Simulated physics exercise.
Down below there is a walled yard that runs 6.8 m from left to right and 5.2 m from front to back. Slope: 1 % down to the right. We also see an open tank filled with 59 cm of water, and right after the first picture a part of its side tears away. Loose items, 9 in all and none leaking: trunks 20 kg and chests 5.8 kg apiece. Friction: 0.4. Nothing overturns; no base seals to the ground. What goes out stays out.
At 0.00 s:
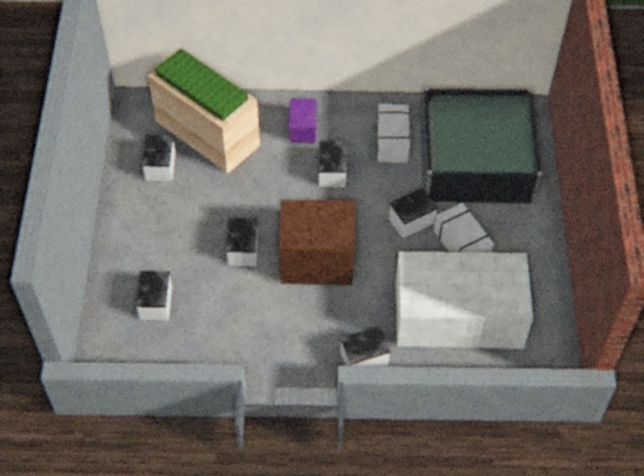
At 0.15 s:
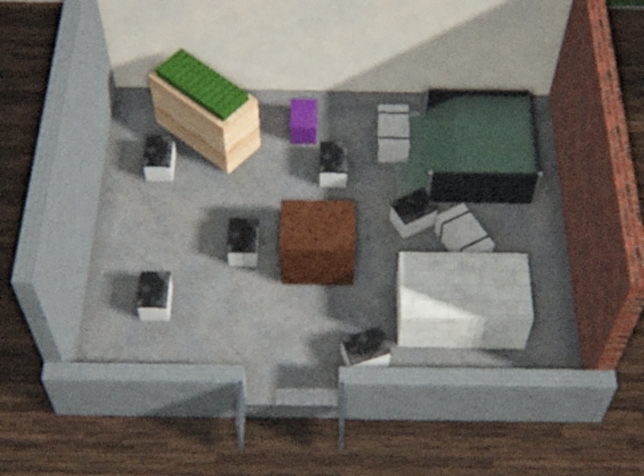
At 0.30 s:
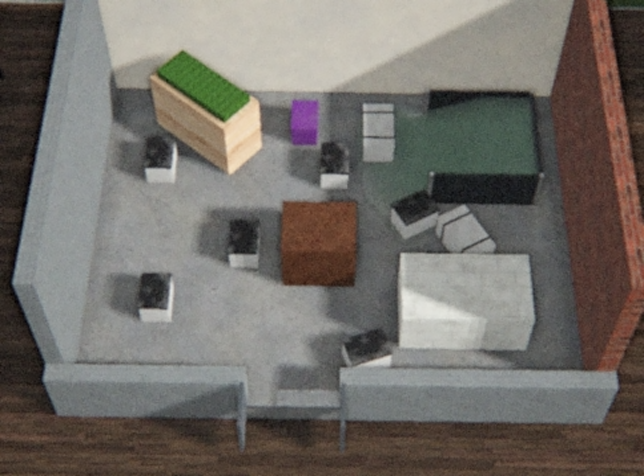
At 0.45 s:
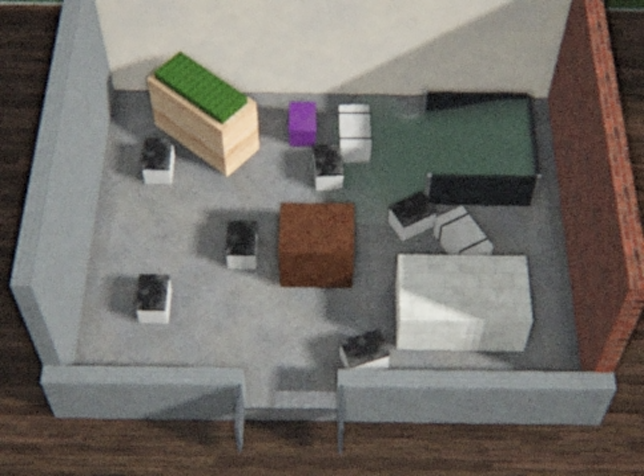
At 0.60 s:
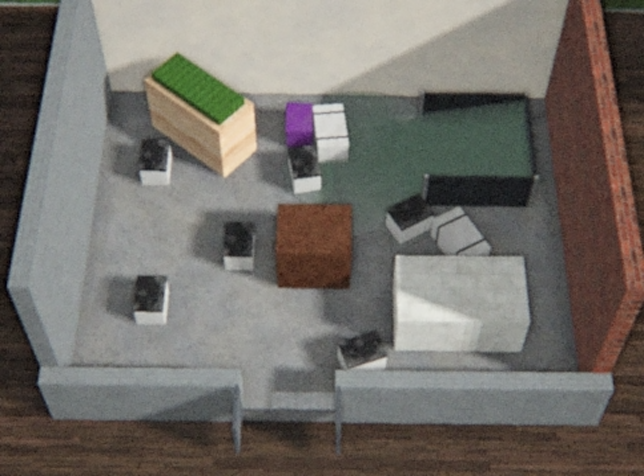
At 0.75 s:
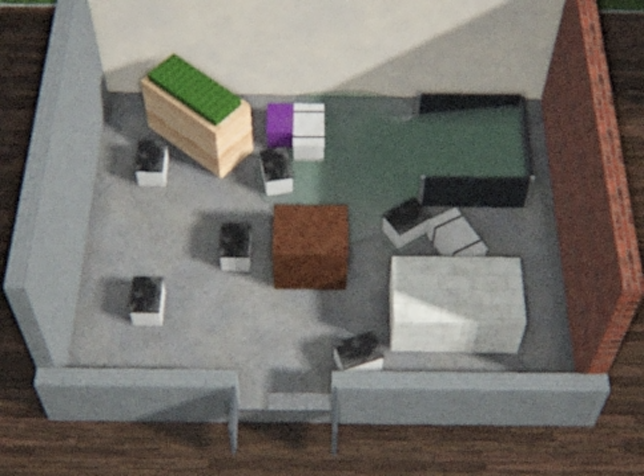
At the start, a walled yard holds scattered boxes and a dark tank of green water in the back right corner. Then the tank's left side opens and water spreads leftward across the floor, pushing a pale box into the purple chest and sliding both left, along with a black-topped block.
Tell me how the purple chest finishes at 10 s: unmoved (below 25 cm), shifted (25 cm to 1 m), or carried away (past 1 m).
It is left a long distance off.
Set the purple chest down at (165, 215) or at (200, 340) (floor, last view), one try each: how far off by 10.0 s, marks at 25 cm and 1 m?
From the first spot it goes a long way, and from the second it goes a long way.
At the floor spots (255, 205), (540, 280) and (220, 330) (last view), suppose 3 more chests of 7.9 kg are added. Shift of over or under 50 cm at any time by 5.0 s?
Going through them in the order asked, they come out clear of the mark, shy of the mark and shy of the mark.
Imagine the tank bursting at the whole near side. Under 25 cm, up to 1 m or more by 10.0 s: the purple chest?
I'd say the purple chest is shoved partway.
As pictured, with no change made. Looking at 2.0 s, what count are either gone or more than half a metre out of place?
4.
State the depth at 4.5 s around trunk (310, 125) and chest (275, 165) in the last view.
Depth approx. 10 cm / 10 cm.
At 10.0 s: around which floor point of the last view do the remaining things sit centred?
Around (408, 295).
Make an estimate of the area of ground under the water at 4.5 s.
Wet: Near 24 m2.
After 2.0 s the purple chest is near (223, 86), 1.2 m from its start, afloat; 0 of 9 are out; 3 afloat.
After 4.5 s the purple chest is near (301, 138), 0.4 m from its start, afloat; 0 of 9 are out; 5 afloat.
After 7.0 s the purple chest is near (386, 220), 2.3 m from its start, afloat; 0 of 9 are out; 8 afloat.
After 10.0 s the purple chest is near (410, 255), 2.9 m from its start, afloat; 0 of 9 are out; 9 afloat.
